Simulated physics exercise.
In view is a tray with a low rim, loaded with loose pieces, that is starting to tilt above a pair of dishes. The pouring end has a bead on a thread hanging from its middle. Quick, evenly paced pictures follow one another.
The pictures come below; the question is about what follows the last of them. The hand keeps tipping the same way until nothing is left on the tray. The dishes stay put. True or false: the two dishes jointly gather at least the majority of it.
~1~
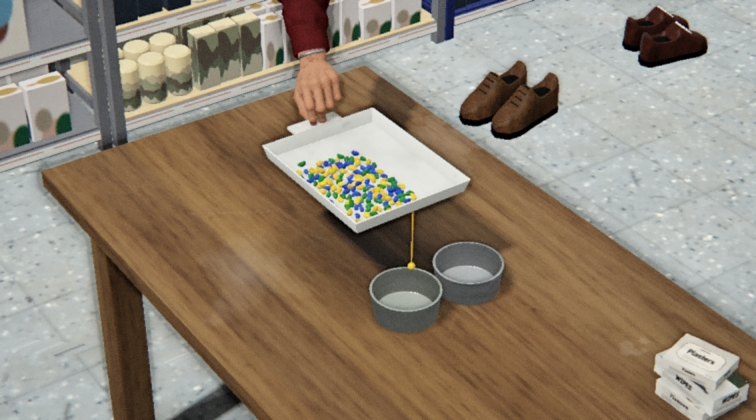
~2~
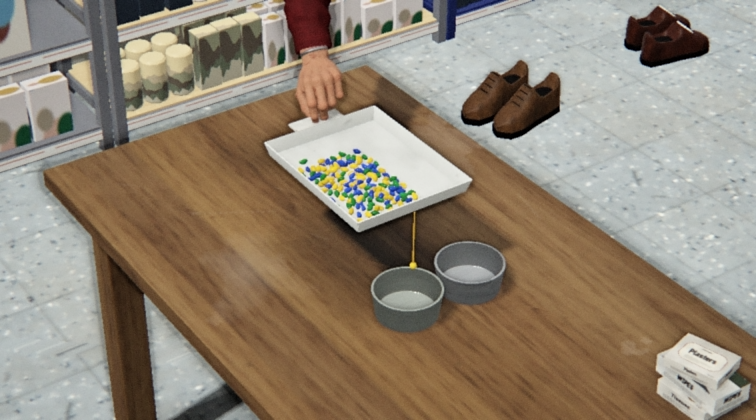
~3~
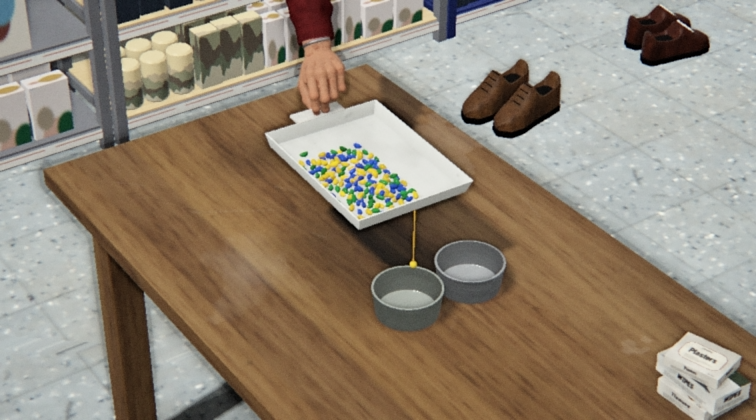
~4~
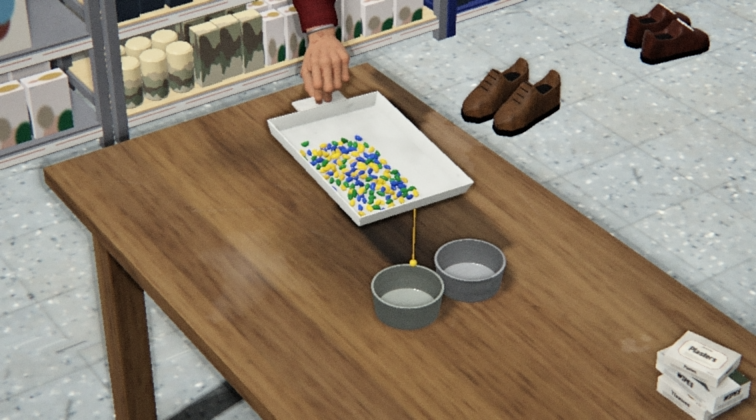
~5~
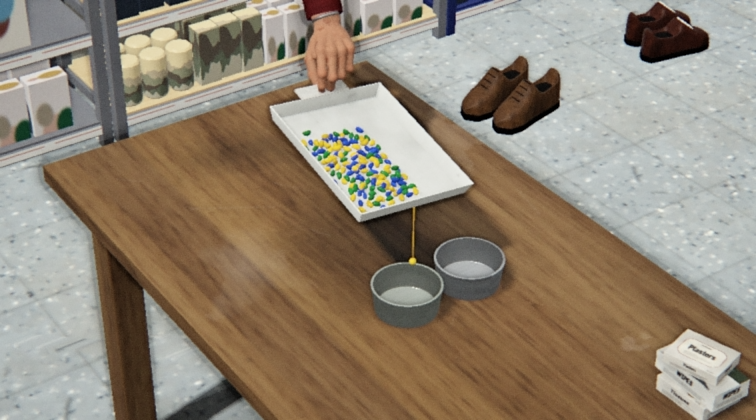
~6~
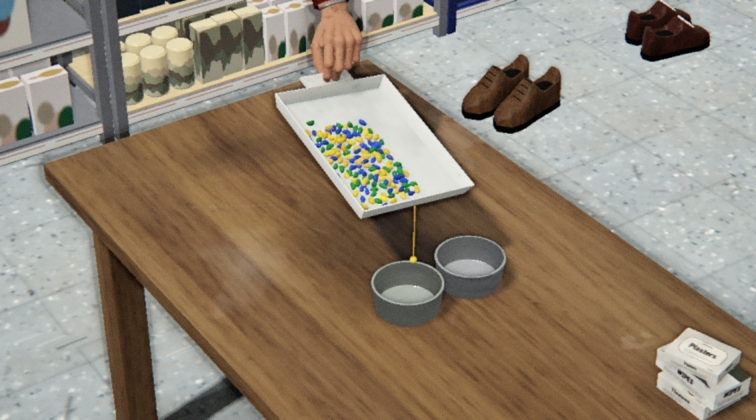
True, they gather the majority.
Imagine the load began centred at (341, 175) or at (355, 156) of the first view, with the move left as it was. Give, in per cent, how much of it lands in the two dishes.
First about 80, then 90 per cent.
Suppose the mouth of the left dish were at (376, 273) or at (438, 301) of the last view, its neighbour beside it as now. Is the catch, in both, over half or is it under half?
Past half, then shy of half.
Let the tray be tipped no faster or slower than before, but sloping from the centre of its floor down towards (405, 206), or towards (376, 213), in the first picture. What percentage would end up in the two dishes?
60 % and 40 %.
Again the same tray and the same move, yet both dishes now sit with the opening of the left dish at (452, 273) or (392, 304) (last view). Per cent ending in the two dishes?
Trial 1 around 50 percent, trial 2 around 30 percent.
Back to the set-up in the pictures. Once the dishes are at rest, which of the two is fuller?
The one at right ends up fuller.
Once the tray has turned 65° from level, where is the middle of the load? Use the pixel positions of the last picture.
Load centre: Approx. (432, 183).
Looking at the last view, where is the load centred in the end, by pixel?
Resting centre, last frame: Roughly (465, 276).
Just after the last frame, tray tipped steeply; almost all on the tray; just a few in the right dish; just a few in the air.
A moment on, tray tipped past a quarter turn; the larger part on the tray; about a tenth in the right dish; just a few outside both; just a few in the air.
Further on, tray tipped past a quarter turn; just a few in the left dish; roughly two thirds in the right dish; roughly a quarter outside both.
When it is over, tray tipped past a quarter turn; just a few in the left dish; roughly two thirds in the right dish; roughly a quarter outside both.
